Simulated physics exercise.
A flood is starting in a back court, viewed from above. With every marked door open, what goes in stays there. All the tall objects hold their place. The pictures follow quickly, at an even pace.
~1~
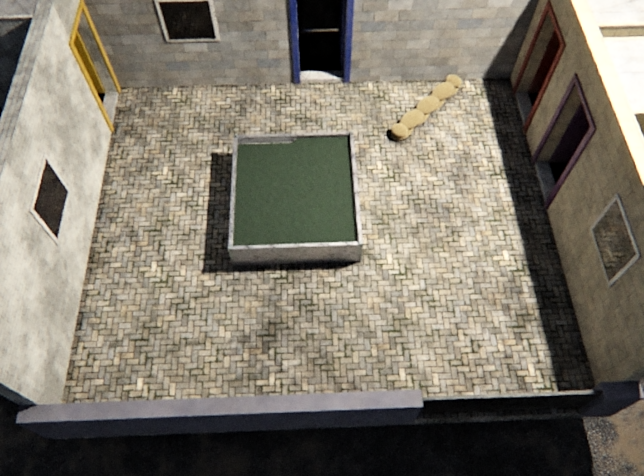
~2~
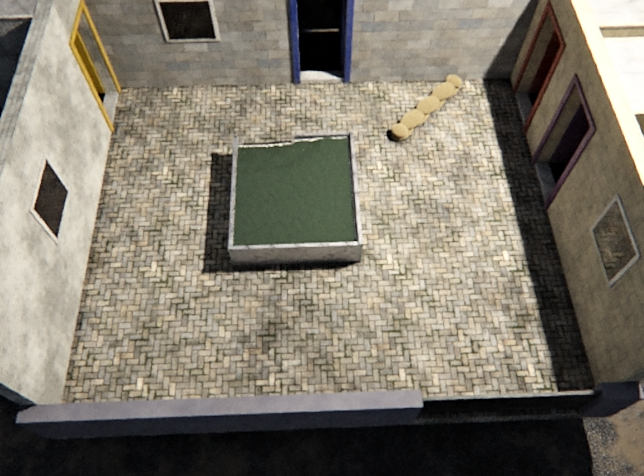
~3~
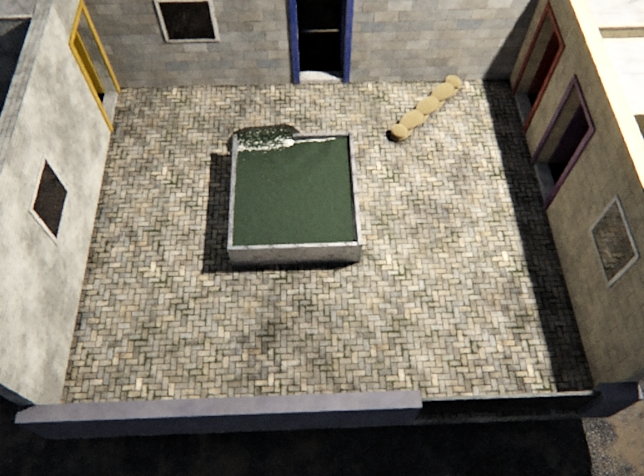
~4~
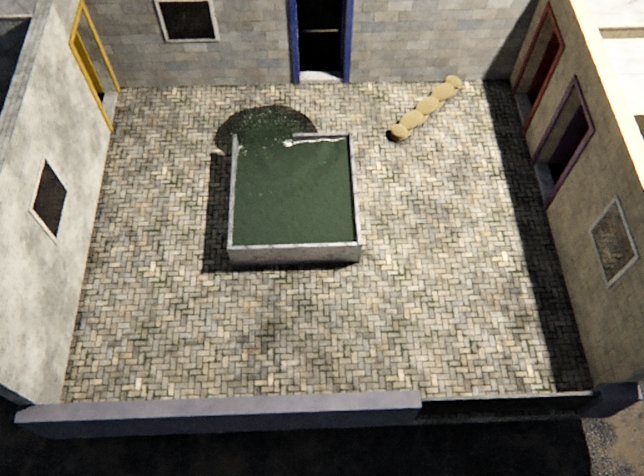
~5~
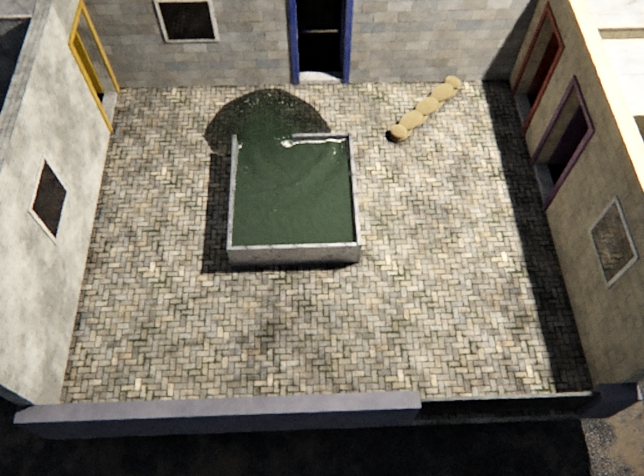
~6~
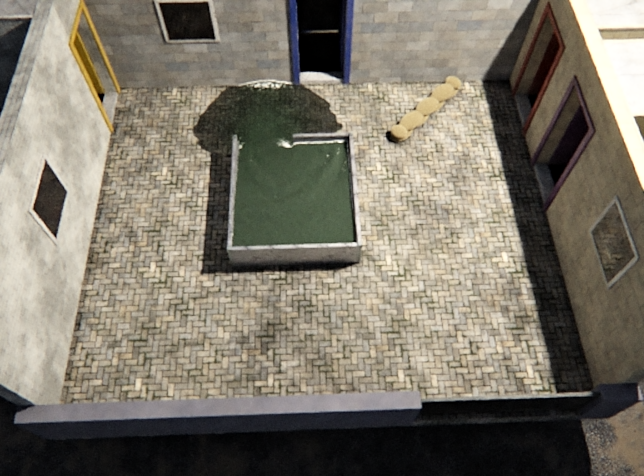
To begin with, a square tank of green water stands still in a paved courtyard, seen from above. Water then breaks out at the left part of its far side and spreads over the paving in a widening, rounded pool, which reaches the back wall beside the blue-framed doorway.
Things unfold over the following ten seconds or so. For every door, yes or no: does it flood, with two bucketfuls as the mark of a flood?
Red door: No, blue door: Yes, purple door: No, yellow door: Yes.
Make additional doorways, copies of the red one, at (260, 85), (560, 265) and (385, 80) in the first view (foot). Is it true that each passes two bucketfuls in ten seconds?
Result, in listed order - gets past the limit, doesn't reach the limit, gets past the limit.
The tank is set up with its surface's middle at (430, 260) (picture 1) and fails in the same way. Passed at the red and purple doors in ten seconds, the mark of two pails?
The red door tops the mark and the purple door falls short.
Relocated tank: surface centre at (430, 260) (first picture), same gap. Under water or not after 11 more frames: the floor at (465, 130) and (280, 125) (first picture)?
As listed: Covered, flooded.
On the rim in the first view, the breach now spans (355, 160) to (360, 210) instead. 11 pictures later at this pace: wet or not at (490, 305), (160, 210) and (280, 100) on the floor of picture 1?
One by one: Waterlogged; unsoaked; unsoaked.
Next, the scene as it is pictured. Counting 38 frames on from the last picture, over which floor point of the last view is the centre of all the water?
That comes out near (278, 164).
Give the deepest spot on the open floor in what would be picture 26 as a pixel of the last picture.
Roughly at pixel (445, 85).
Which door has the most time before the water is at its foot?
Result: The purple one.
A moment on, water covers 10 % of the floor; the red door not reached, the blue door under two buckets in, the purple door not reached, the yellow door not reached.
Next, water covers 15 % of the floor; the red door not reached, the blue door under two buckets in, the purple door not reached, the yellow door under two buckets in.
Then, water covers 20 % of the floor; the red door not reached, the blue door over two buckets in, the purple door not reached, the yellow door over two buckets in.
Later, water covers 45 % of the floor; the red door wet at the sill, nothing in, the blue door over two buckets in, the purple door wet at the sill, nothing in, the yellow door far over two buckets in.
In the end, water covers 75 % of the floor; the red door wet at the sill, nothing in, the blue door over two buckets in, the purple door wet at the sill, nothing in, the yellow door far over two buckets in.
